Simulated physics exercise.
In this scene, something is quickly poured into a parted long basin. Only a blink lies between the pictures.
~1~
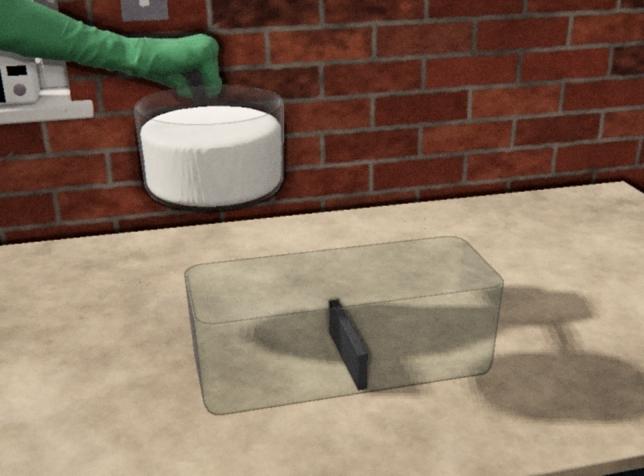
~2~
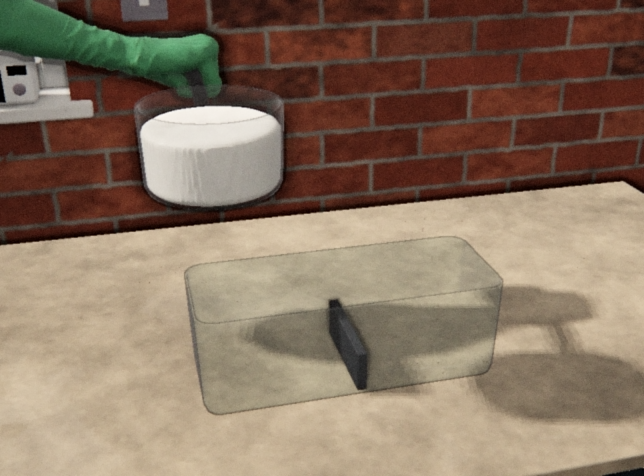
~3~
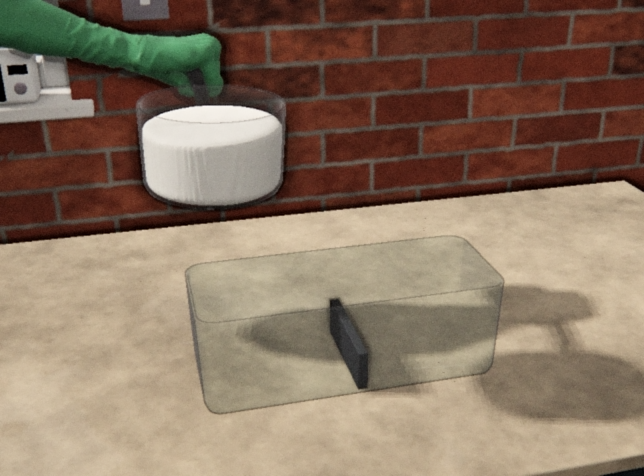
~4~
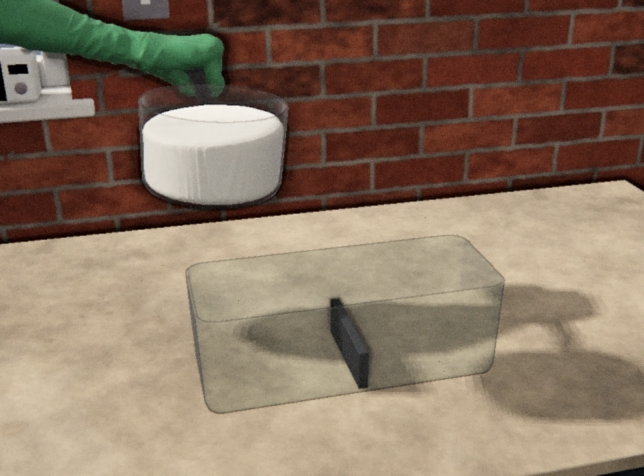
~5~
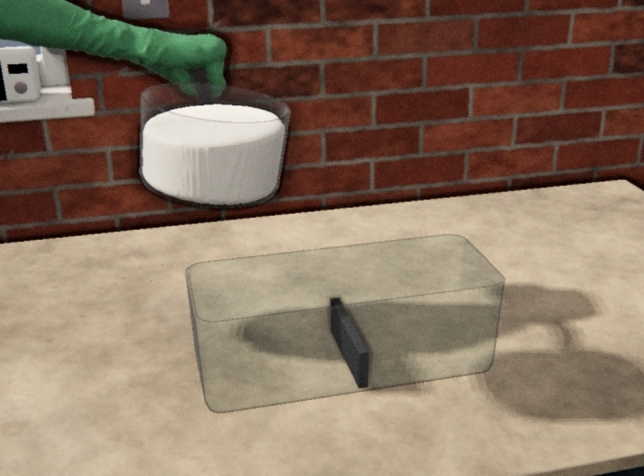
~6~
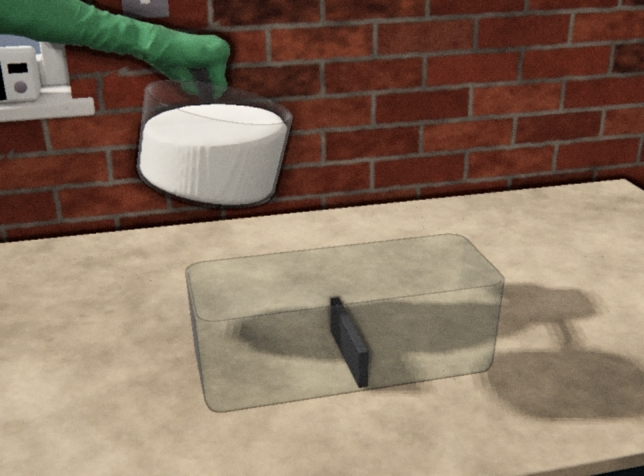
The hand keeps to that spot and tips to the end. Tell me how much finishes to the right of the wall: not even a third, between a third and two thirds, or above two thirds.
It works out to between a third and two thirds.
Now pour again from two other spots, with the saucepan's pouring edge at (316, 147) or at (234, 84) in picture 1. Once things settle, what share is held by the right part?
You'd see around 70 per cent, and then around 10 per cent.
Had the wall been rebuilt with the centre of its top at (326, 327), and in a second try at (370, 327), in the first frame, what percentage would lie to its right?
Around 70 per cent for the first, around 20 per cent for the second.
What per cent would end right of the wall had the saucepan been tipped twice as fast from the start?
I'd estimate about 30 percent ends up there.
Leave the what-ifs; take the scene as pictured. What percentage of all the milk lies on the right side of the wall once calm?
Close to 55 percent.
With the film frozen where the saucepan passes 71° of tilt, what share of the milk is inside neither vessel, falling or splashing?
I'd say some 30 per cent.
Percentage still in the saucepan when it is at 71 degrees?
My estimate is close to 65 percent remaining.
A moment on, the saucepan is tipped part way and 63 per cent is still to pour, 2 is left of the wall and 4 right of it.
Next, the saucepan is tipped right over and 12 per cent is still to pour, 22 is left of the wall and 52 right of it.
Then the saucepan is tipped right over and 0 per cent is still to pour, 44 is left of the wall and 52 right of it.
Later the saucepan is tipped right over and 0 per cent is still to pour, 46 is left of the wall and 53 right of it.
Finally, 46 per cent lies left of the wall, 53 right of it and 1 outside.
